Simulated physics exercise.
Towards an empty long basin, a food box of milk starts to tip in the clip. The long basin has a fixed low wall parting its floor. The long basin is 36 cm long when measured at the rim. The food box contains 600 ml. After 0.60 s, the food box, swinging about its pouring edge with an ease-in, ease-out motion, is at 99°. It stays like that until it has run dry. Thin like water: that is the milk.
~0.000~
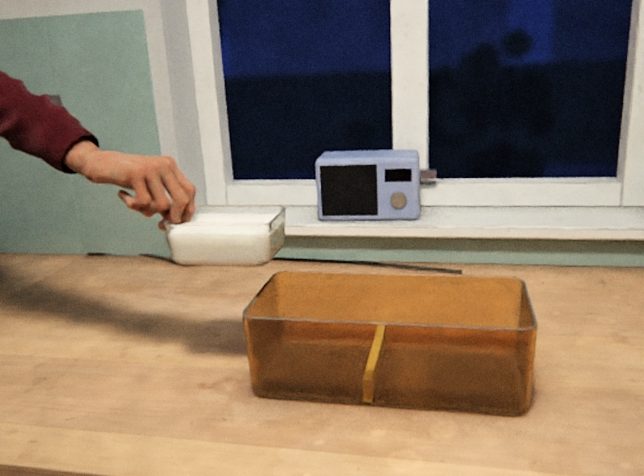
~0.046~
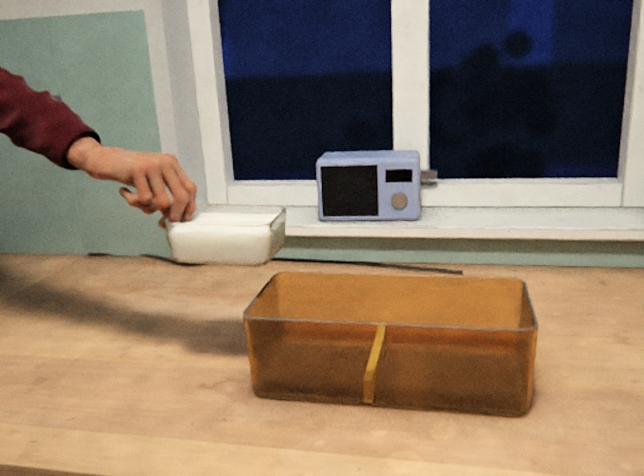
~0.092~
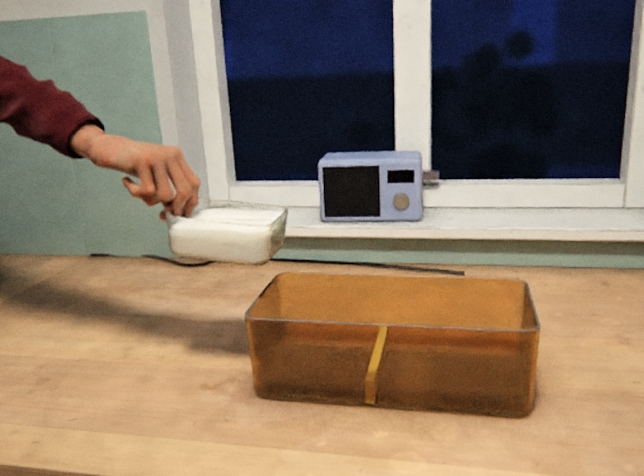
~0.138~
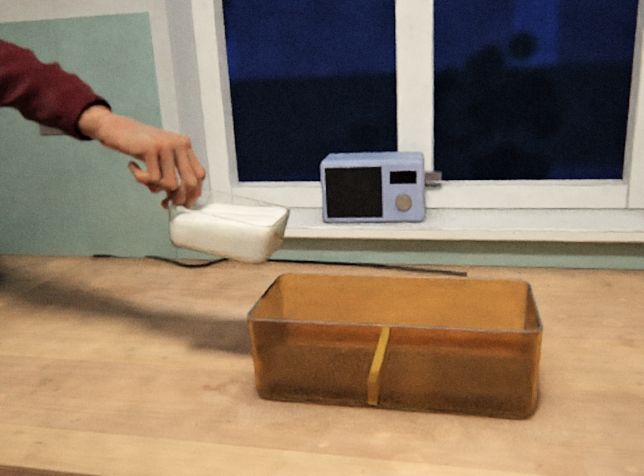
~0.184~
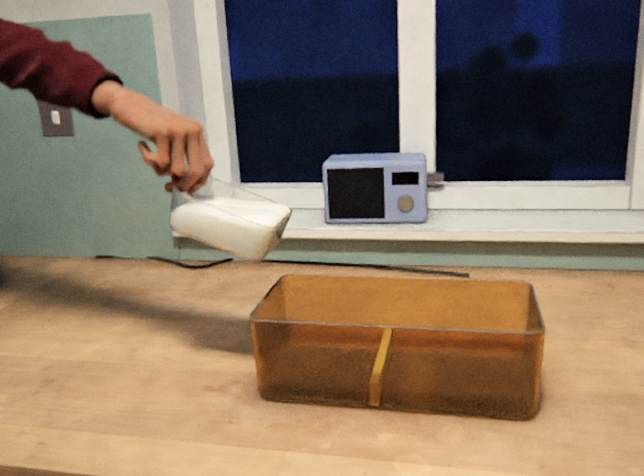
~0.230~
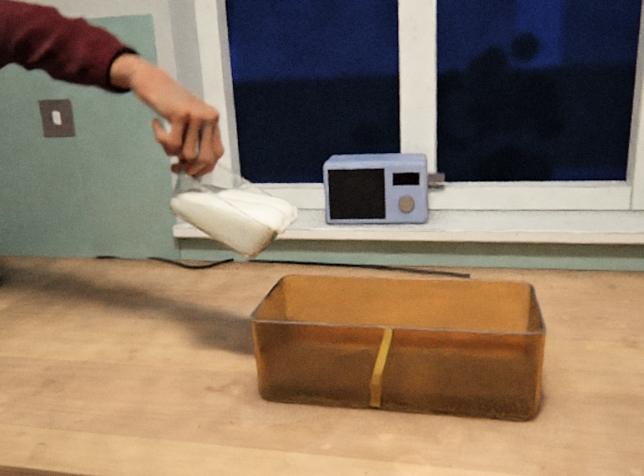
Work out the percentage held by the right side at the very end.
I would put it at 47 per cent.
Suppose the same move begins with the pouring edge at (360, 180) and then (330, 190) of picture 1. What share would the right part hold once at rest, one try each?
Respectively 80 and 80 %.
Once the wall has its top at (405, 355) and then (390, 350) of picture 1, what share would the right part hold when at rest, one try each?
Some 20 in a hundred, then some 20 in a hundred.
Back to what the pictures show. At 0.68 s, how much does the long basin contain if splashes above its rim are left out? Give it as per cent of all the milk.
My estimate is about 94 percent.
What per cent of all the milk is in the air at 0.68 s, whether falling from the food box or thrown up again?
5 per cent or so.
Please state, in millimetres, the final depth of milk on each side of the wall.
The left side settles near 12 mm and the right side near 8 mm.
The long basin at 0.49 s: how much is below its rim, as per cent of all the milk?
About 20 per cent.
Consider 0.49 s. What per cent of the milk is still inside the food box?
20 %.
Then, 0.49 s in, the tilt is 91° and 19 per cent is still to pour, 20 is left of the wall and 0 right of it.
Then, 0.68 s in, the tilt is 99° and 1 per cent is still to pour, 43 is left of the wall and 51 right of it.
Then, 0.88 s in, the tilt is 99° and 0 per cent is still to pour, 47 is left of the wall and 45 right of it.
Then, 1.10 s in, the tilt is 99° and 0 per cent is still to pour, 50 is left of the wall and 47 right of it.
Finally, 50 per cent lies left of the wall, 47 right of it and 3 outside.
